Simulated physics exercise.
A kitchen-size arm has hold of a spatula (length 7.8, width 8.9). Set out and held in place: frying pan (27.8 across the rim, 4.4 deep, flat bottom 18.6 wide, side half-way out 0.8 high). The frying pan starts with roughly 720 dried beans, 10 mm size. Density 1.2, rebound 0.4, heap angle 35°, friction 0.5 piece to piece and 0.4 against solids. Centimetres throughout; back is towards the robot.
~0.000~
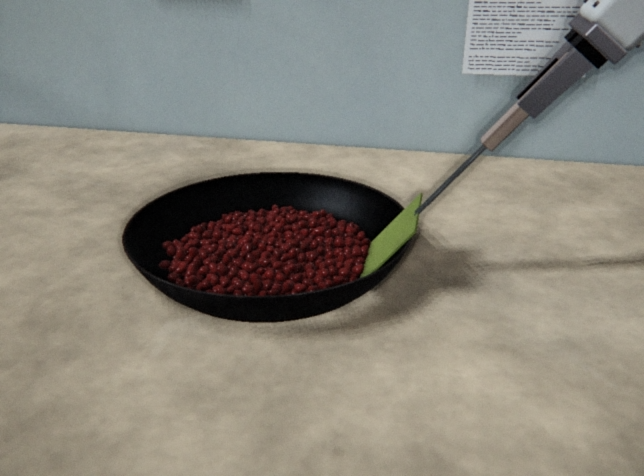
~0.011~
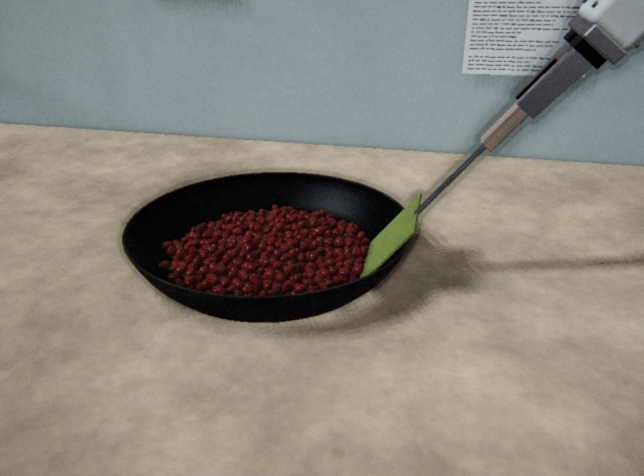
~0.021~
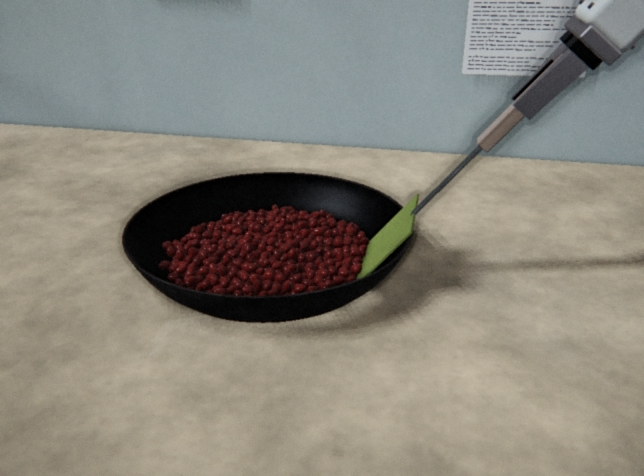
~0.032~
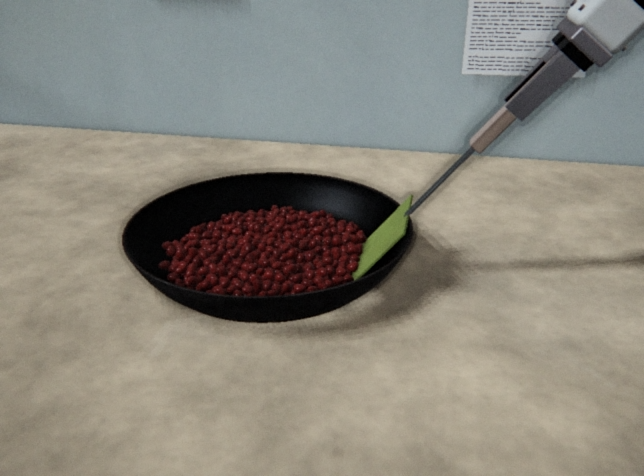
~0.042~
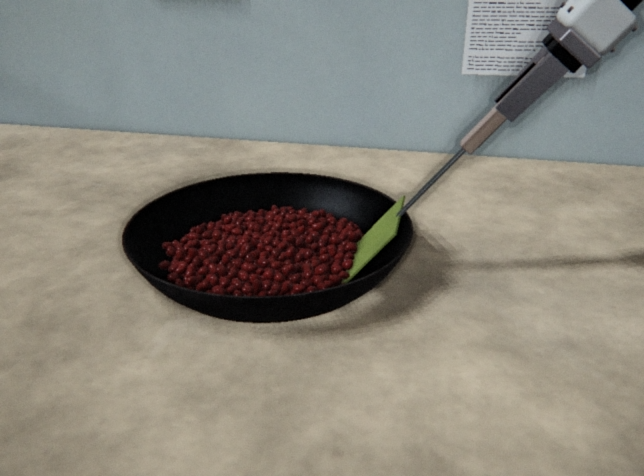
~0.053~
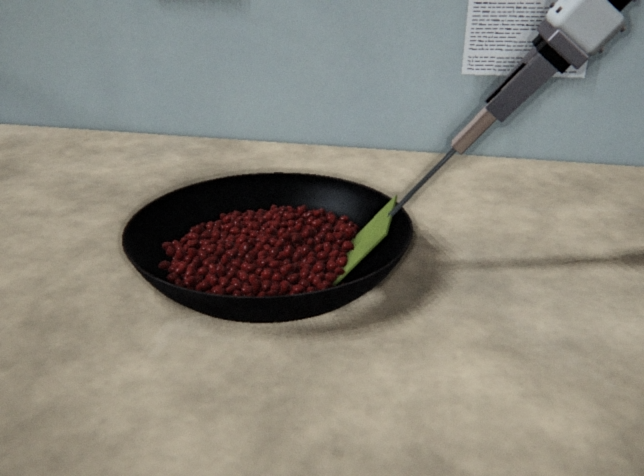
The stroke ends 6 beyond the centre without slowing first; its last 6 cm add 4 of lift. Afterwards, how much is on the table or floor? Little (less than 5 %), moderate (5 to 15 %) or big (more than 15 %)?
Answer: Little; less than 5 % of the dried beans finish on the table or floor.
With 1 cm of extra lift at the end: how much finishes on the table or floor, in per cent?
About 0 per cent.
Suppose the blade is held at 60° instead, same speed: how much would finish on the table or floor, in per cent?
In that case some 0 per cent.
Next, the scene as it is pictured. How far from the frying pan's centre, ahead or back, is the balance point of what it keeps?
About 5.0 cm ahead.
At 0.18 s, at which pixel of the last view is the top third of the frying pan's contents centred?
At about (219, 234).
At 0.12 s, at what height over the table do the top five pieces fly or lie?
Roughly 5 cm.
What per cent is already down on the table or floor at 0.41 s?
Roughly 2 per cent.
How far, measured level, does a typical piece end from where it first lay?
Roughly 5 cm.
By 0.12 s, sloping 52°, highest piece 6 above the table; 718 in the frying pan.
By 0.18 s, sloping 52°, highest piece 5 above the table; 718 in the frying pan.
By 0.41 s, sloping 52°, highest piece 6 above the table; 703 in the frying pan, 11 on the table or floor, 4 on the blade or in flight.
By 1.46 s, sloping 52°, highest piece 5 above the table; 702 in the frying pan, 16 on the table or floor.
Final count, 702 in the frying pan, 16 on the table or floor. That is 2 % on the table or floor.
